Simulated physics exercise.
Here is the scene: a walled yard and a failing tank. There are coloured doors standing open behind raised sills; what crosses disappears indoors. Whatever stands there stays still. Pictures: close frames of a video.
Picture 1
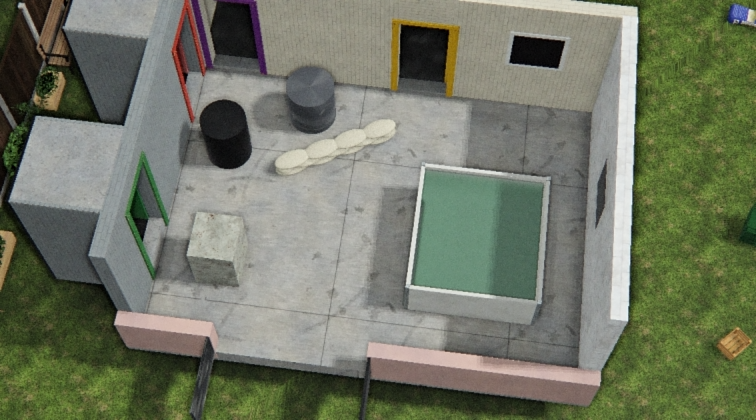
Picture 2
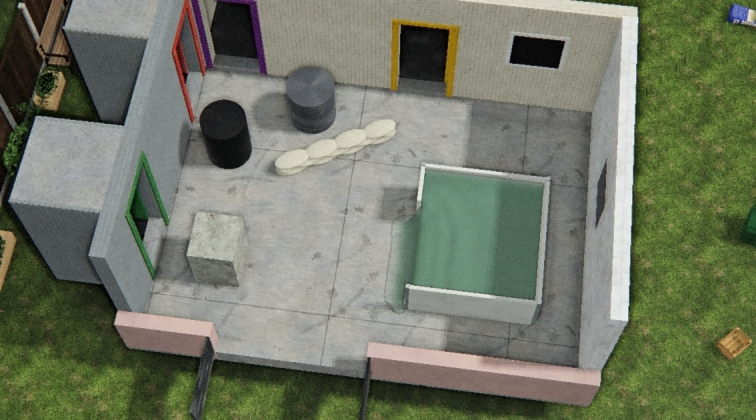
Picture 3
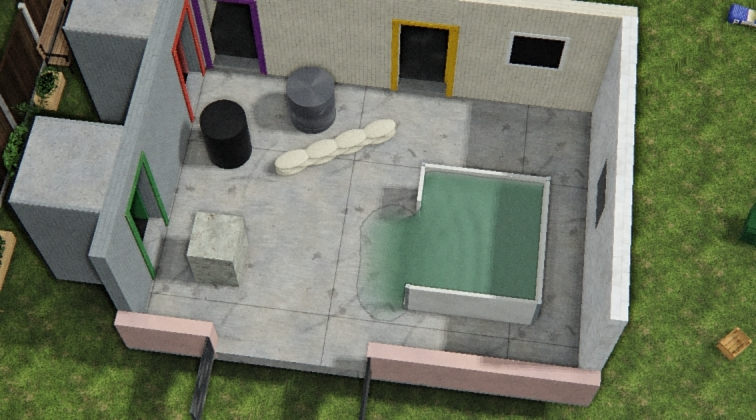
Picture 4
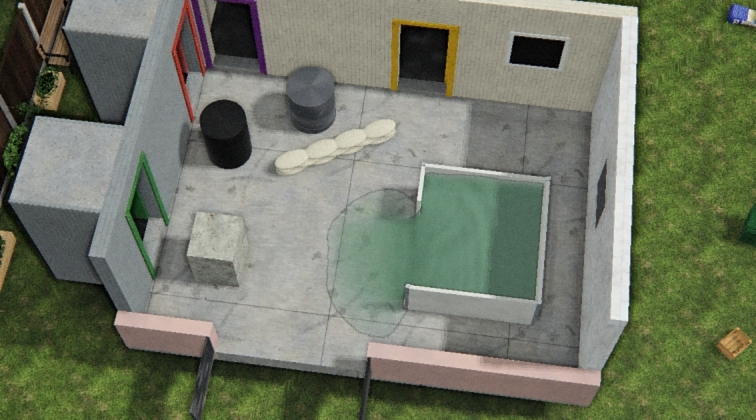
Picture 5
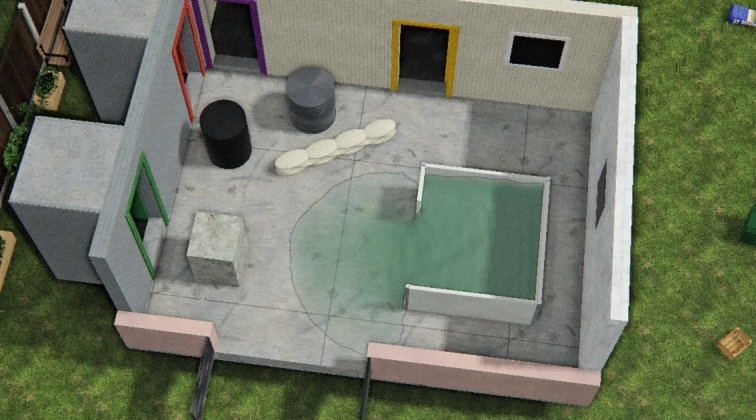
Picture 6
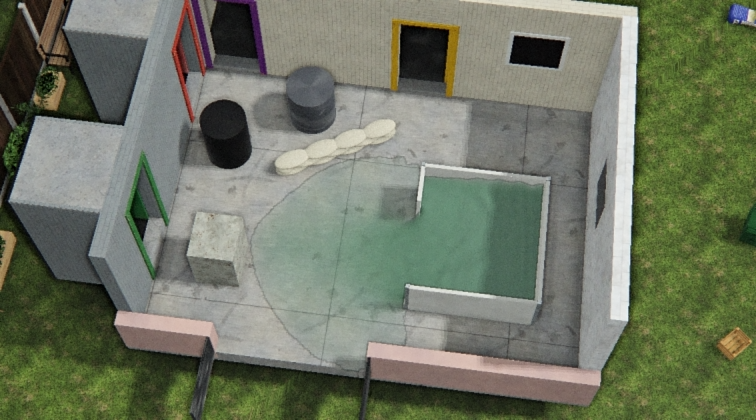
Green-tinted water pours through a gap in the left side of a white-walled tank in a walled yard, then spreads left across the grey paving in a widening, thinning fan toward a pale block and a row of sandbags.
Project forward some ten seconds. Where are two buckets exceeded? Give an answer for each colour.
The green door copes honestly; the yellow door copes honestly; the red door copes honestly; the purple door gets overwhelmed honestly.
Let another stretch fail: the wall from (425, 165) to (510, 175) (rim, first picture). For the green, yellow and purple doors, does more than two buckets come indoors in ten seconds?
Result: Green keeps within bounds, yellow gets too much, purple keeps within bounds.
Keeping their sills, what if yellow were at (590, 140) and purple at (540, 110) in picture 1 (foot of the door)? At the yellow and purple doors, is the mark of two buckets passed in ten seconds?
Well, the yellow one crosses the threshold, and the purple one stays short of the threshold.
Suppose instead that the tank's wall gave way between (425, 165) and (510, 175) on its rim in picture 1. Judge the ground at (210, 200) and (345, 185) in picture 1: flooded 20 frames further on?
In the order asked: Unwetted, then inundated.
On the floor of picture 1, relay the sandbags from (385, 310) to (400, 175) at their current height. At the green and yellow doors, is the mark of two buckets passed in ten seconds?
So, green door holds the line; as for the yellow door, it exceeds the limit.
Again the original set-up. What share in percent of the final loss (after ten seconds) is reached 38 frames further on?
About 70 per cent.
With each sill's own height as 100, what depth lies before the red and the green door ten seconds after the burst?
In order: Roughly 50 and 20 in a hundred.
A moment on, water covers 40 % of the floor; the green door wet at the sill, nothing in, the yellow door not reached, the red door not reached, the purple door not reached.
Next, water covers 45 % of the floor; the green door wet at the sill, nothing in, the yellow door not reached, the red door wet at the sill, nothing in, the purple door not reached.
Then, water covers 60 % of the floor; the green door wet at the sill, nothing in, the yellow door wet at the sill, nothing in, the red door wet at the sill, nothing in, the purple door over two buckets in.
Later, water covers 75 % of the floor; the green door under two buckets in, the yellow door wet at the sill, nothing in, the red door wet at the sill, nothing in, the purple door far over two buckets in.
In the end, water covers 95 % of the floor; the green door under two buckets in, the yellow door wet at the sill, nothing in, the red door under two buckets in, the purple door far over two buckets in.
